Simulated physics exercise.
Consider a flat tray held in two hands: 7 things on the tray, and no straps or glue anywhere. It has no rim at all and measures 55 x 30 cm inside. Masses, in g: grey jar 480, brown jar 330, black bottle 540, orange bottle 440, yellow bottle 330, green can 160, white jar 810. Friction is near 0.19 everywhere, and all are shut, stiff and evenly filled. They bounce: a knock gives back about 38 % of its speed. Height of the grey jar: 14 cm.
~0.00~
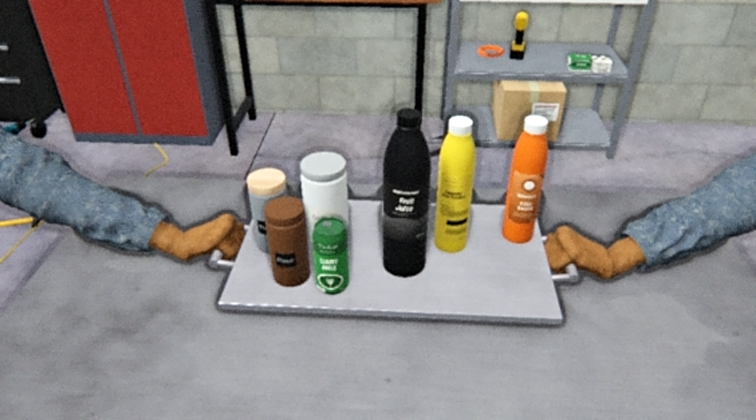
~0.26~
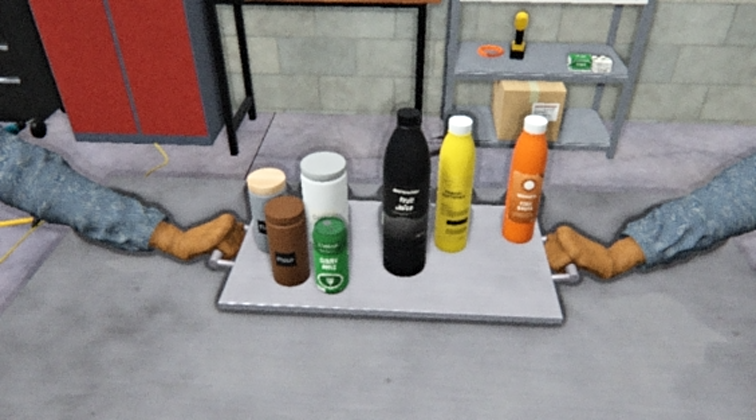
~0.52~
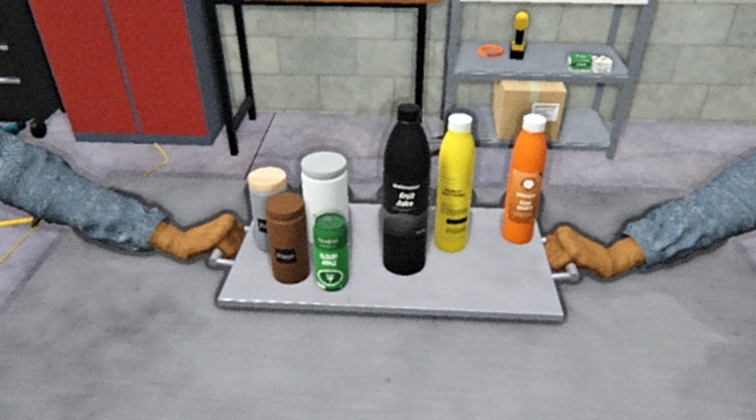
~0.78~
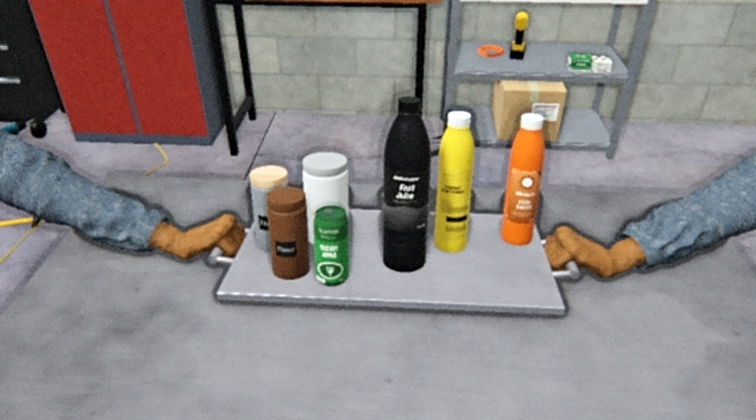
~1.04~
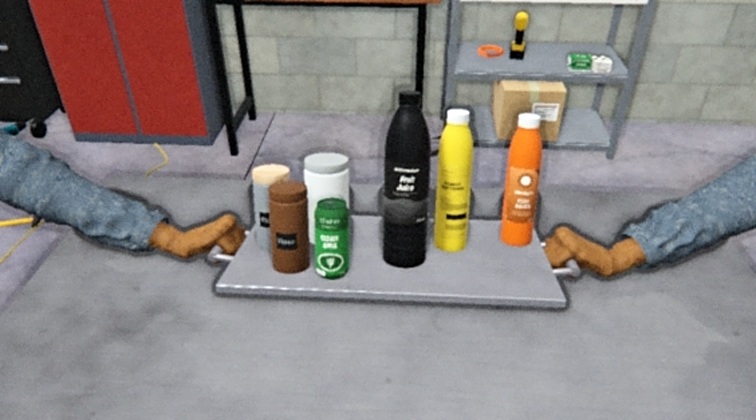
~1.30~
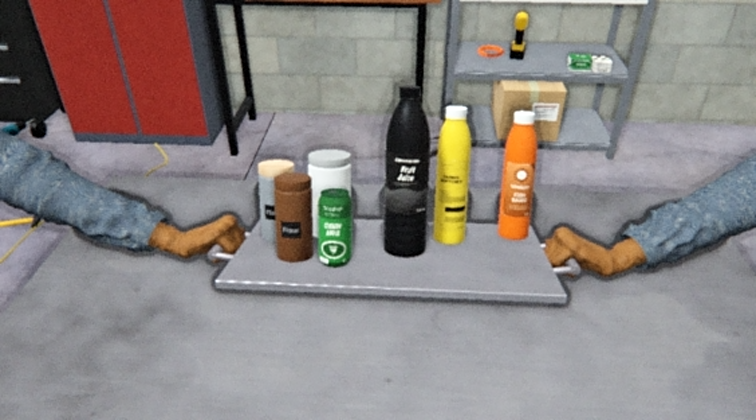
A flat tray held by two gloved hands tilts away, and its containers slide back slightly.
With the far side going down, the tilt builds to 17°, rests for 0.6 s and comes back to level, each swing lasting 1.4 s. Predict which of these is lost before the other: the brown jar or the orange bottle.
Before the other: The second one named.
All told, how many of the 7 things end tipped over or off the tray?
The answer is 7.
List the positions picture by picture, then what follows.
In the first frame, tray level; brown jar (288, 243); orange bottle (526, 182).
In the second frame, tray level; yellow bottle (455, 187); green can (331, 257).
In the third frame, tray at 3°, far edge down; white jar (326, 200); grey jar (271, 211).
In the fourth frame, tray at 8°, far edge down; black bottle (407, 186); yellow bottle (455, 183).
In the fifth frame, tray at 13°, far edge down; green can (332, 239); white jar (327, 199).
In the sixth frame, tray at 16°, far edge down; brown jar (294, 217) moved 4 cm; orange bottle (519, 176) moved 4 cm.
After 1.60 s, tray at 17°, far edge down; grey jar, orange bottle, yellow bottle and white jar now off the tray; brown jar moved 16 cm near (307, 196); black bottle moved 17 cm.
After 1.80 s, tray at 17°, far edge down; brown jar, black bottle and green can now off the tray.
After 2.10 s, tray at 17°, far edge down.
After 2.80 s, tray at 8°, far edge down.
In the end (4.0 s), off the tray, grey jar, brown jar, black bottle, orange bottle, yellow bottle, green can and white jar. At the end, from the last picture's camera, brown jar near (271, 219), orange bottle near (499, 212). Brown jar went at 1.74 s; orange bottle went at 1.48 s.
